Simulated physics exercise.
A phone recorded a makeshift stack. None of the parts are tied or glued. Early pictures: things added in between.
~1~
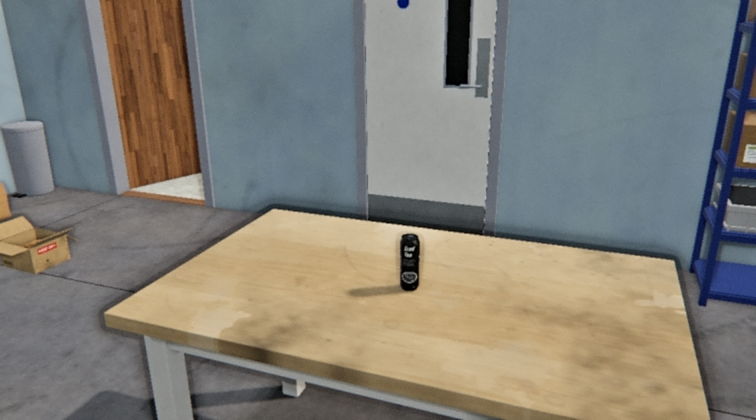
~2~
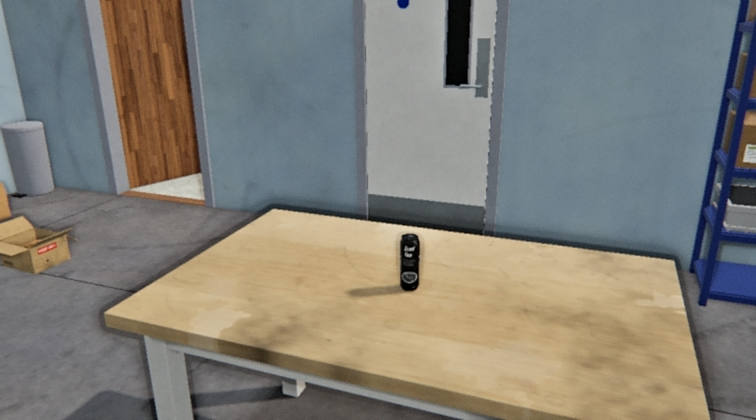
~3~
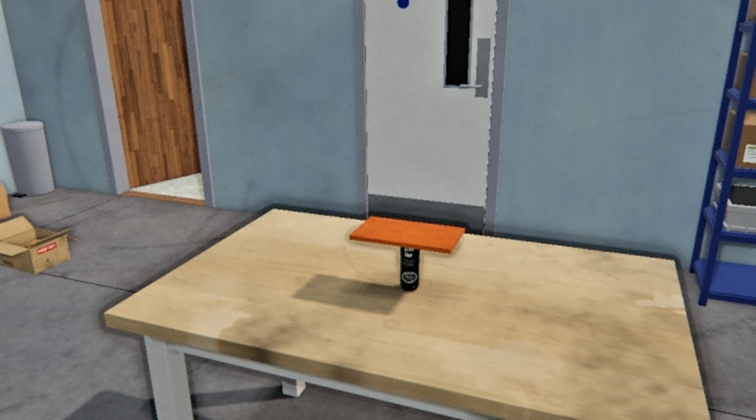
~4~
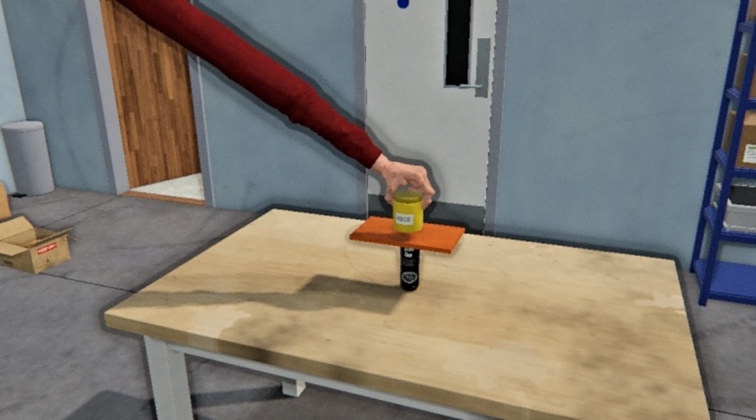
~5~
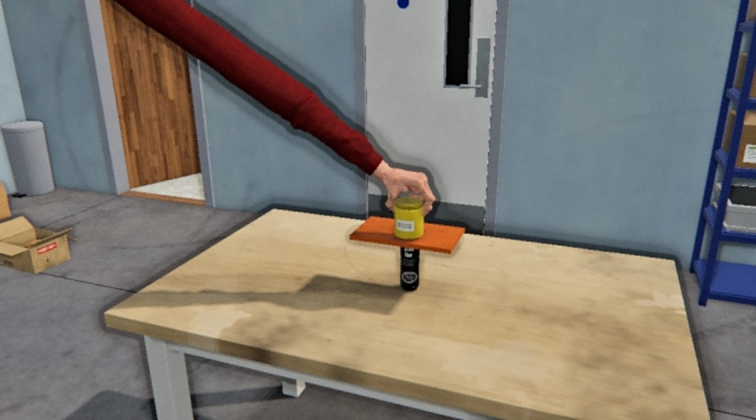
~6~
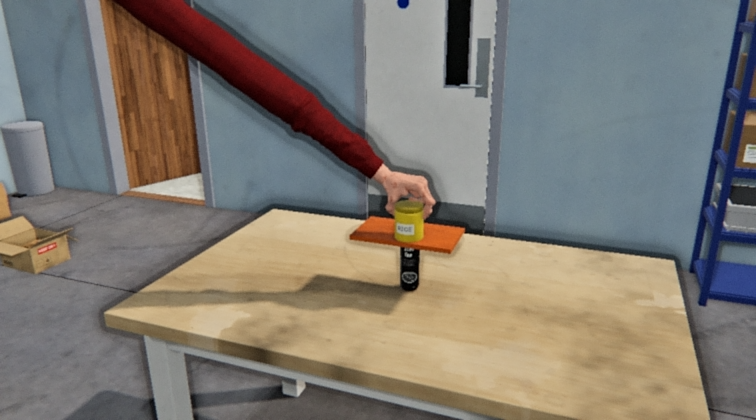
The video shows a black can standing alone on a wooden table before an orange board appears across its top. A red-sleeved arm then lowers a yellow jar slightly onto the board and keeps its hand on it.
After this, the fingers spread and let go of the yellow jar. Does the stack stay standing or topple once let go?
It stays standing.
Then, 0.20 s past the last view, nothing moves.
Then, 0.40 s past the last view, yellow jar resting near (409, 221).
Finally, all 3 still in place. Final places as the last picture's camera would see them, yellow jar near (409, 221). The stack holds.
